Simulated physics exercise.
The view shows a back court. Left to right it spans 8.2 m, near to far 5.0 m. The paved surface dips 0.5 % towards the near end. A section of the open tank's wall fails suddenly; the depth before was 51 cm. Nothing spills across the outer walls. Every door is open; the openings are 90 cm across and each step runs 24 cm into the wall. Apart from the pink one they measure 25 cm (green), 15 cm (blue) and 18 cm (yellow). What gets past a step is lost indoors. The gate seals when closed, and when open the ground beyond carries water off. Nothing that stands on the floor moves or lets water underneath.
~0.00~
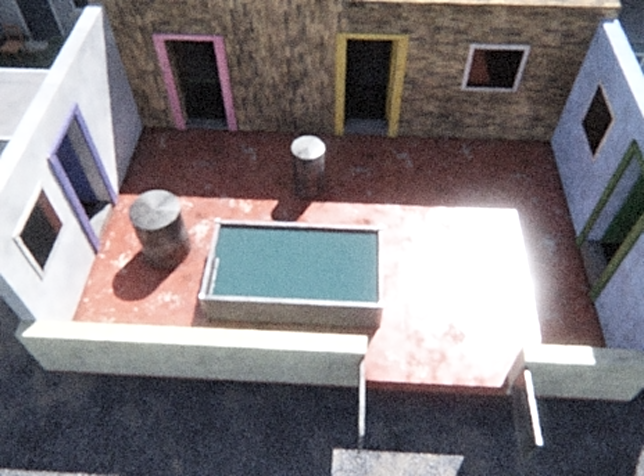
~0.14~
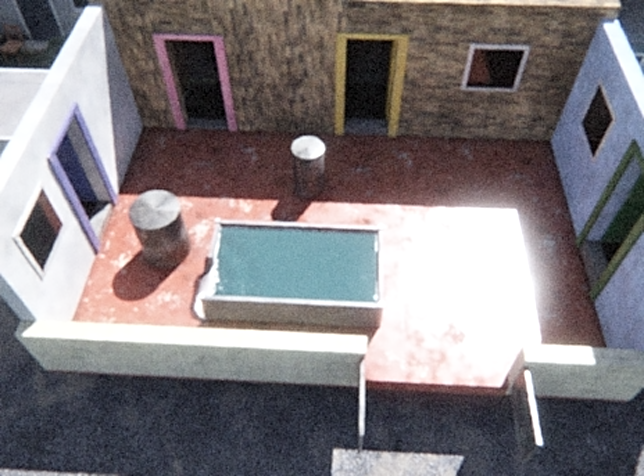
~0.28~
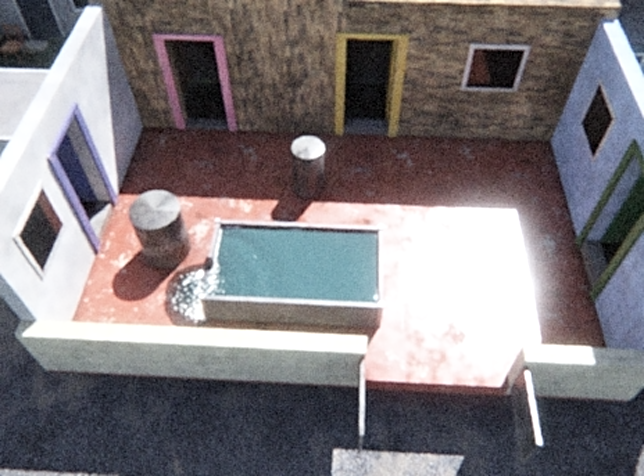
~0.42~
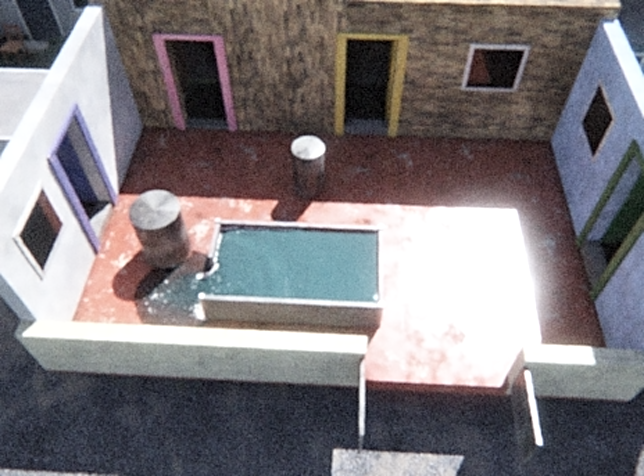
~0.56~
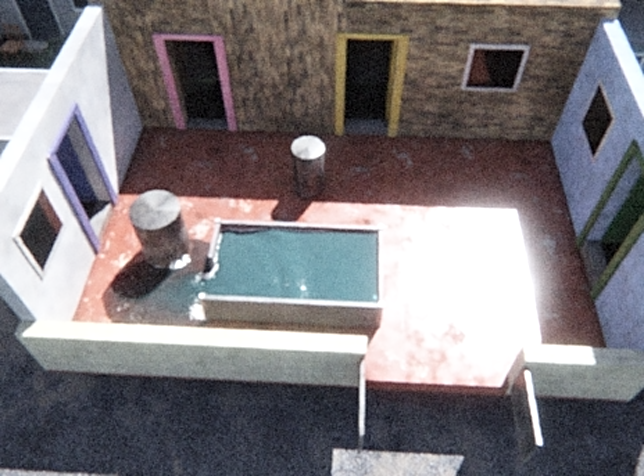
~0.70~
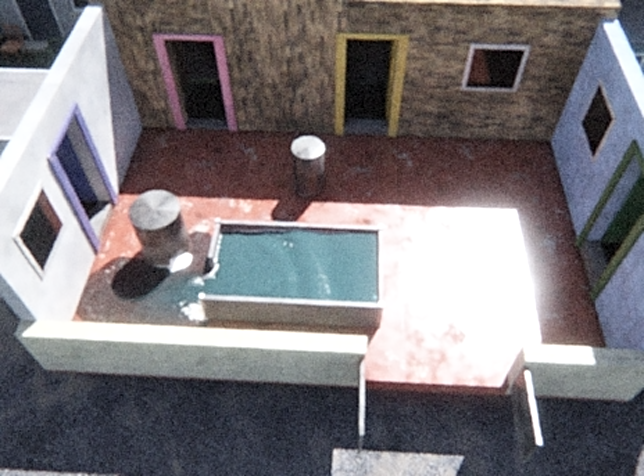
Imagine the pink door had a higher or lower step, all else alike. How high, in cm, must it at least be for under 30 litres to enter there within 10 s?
Close to 8.5 cm is just enough.
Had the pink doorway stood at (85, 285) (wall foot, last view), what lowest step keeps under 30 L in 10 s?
Roughly 21 cm.
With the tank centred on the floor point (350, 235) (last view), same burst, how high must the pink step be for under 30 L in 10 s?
About 9.0 cm.
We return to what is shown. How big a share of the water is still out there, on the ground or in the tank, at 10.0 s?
Roughly 94 in a hundred.
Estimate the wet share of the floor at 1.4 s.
Near 10 per cent is wet.
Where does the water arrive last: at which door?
Last comes the green one.
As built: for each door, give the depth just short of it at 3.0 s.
Depths in cm: Green 0, blue 12, yellow 0, pink 0.
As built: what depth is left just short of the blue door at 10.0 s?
Roughly 6.5 cm deep.
After 1.4 s water covers 10 % of the floor, deepest (36 cm) near (62, 348); it has not reached the pink door.
After 3.0 s water covers 20 % of the floor, deepest (26 cm) near (122, 309); it has not reached the pink door.
After 10.0 s water covers 80 % of the floor, deepest (12 cm) near (62, 348); 8 cm at the pink door, 69 litres in over its 6 cm step.
At the pink door as built, the water arrived by 3.5 s and peaked near 13 cm at 4.6 s.
Run again over the same 10 s with other heights there, 50 litres in over 7 cm, 16 litres over 9.5 cm. The limit of 30 litres is kept from about 8.5 cm up.
